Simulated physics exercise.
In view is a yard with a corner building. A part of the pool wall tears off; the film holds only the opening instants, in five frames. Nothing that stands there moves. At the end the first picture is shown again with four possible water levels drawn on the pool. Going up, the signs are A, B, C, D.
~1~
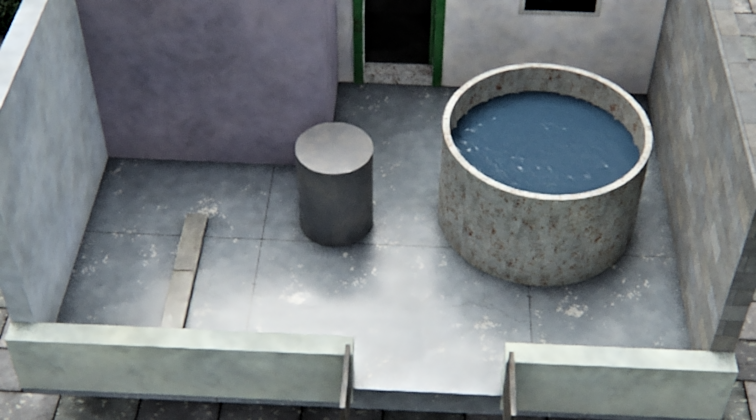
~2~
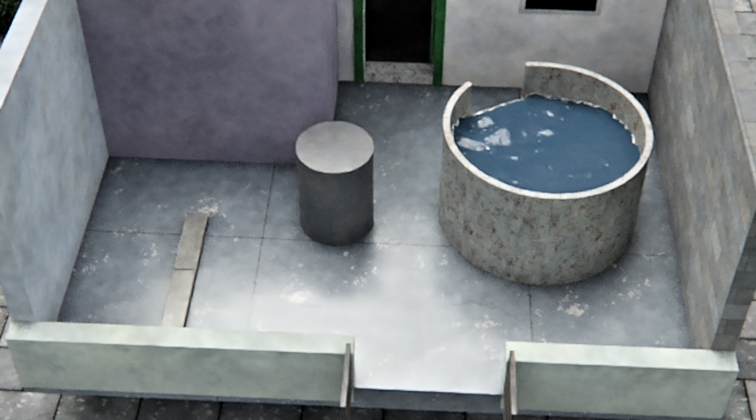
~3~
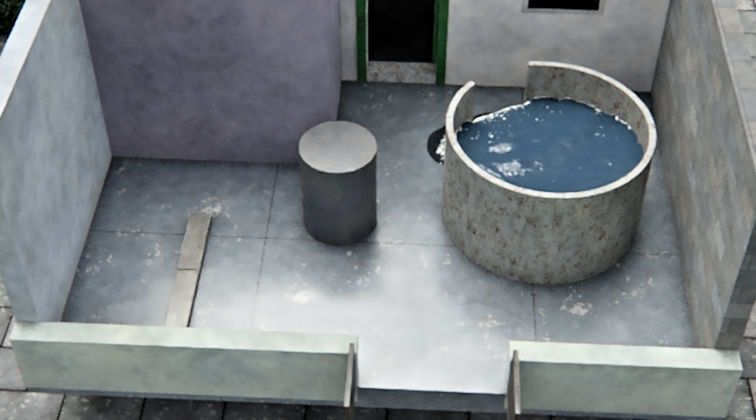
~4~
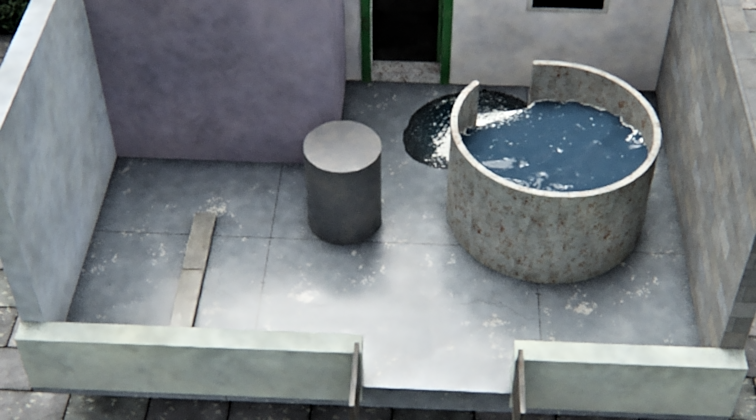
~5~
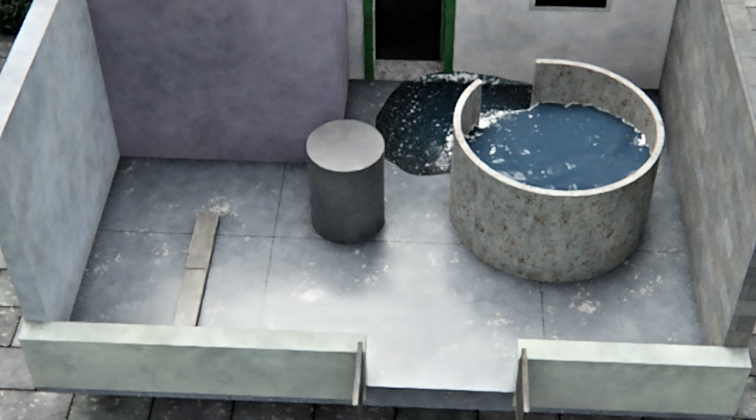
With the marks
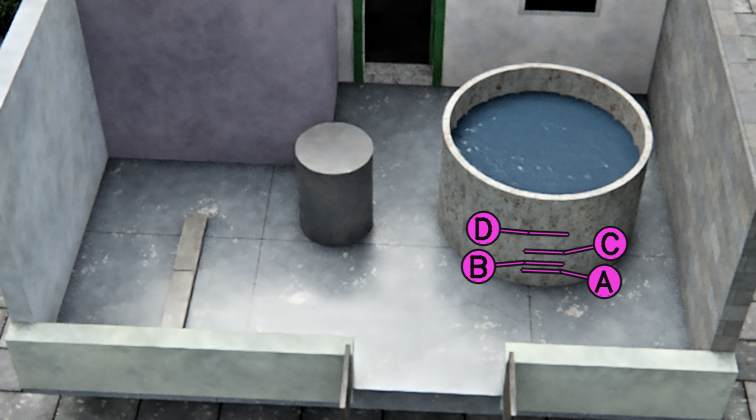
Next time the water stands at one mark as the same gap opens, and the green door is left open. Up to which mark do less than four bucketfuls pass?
Level B just does it.
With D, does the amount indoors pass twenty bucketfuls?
Yes, it does.
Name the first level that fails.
Level C.
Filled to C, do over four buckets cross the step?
Yes, that goes wrong.
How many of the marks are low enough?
Two.
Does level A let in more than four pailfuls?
No, not at all.
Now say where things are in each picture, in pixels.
The first frame shows water in the pool at rest, its middle at (544, 151); foot of the green doorway at (398, 84); open gate at (430, 336).
In the second frame, water covers 1 % of the ground, its front hidden from here.
In the third frame, water covers 3 % of the ground, its front hidden from here.
The fourth frame shows front seen at (430, 110), 7 % of the ground wet.
The fifth frame shows front seen at (411, 80), 13 % of the ground wet.
On the marked copy, A at (542, 270); B at (543, 263); C at (544, 251); D at (547, 233); from the bottom up A, B, C, D.
If A is chosen, nothing gets over.
If B is chosen, a bucket or two gets in.
If C is chosen, about 11 bucketfuls get in.
If D is chosen, dozens of bucketfuls pour in.
